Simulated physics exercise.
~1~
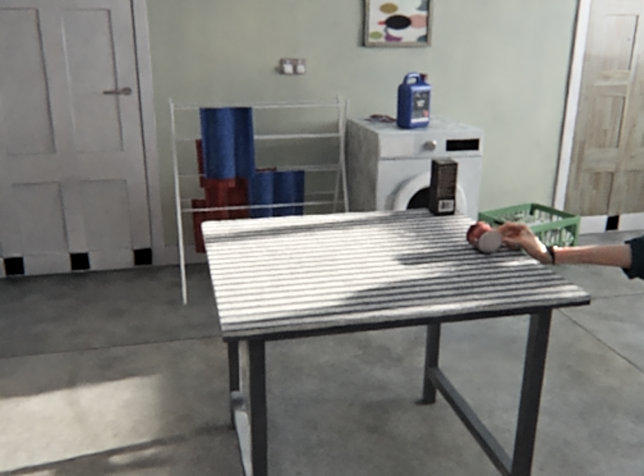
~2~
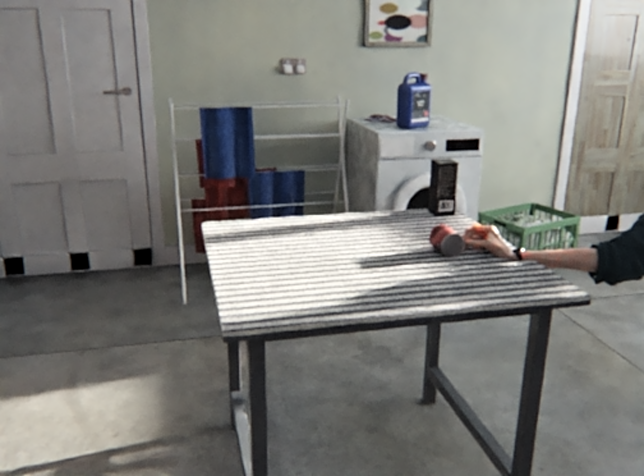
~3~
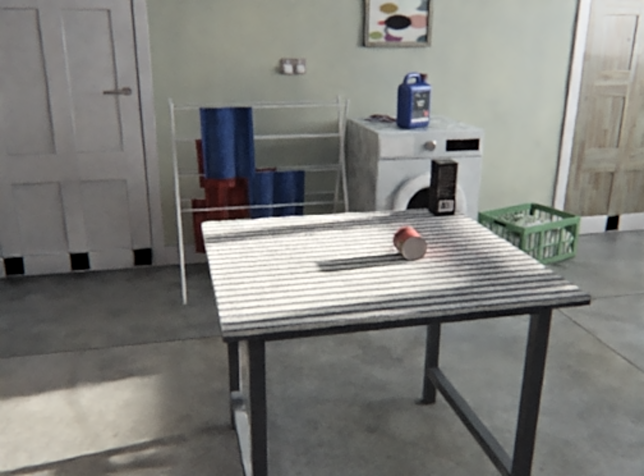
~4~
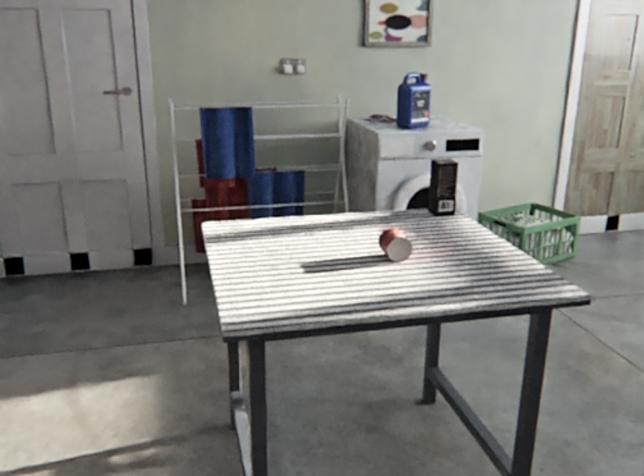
A red tin lying on its side is pushed leftward by a hand across a ridged table, then rolls on alone as the hand lets go and withdraws. It comes to rest still on the tabletop, while the black carton behind it stays in place.
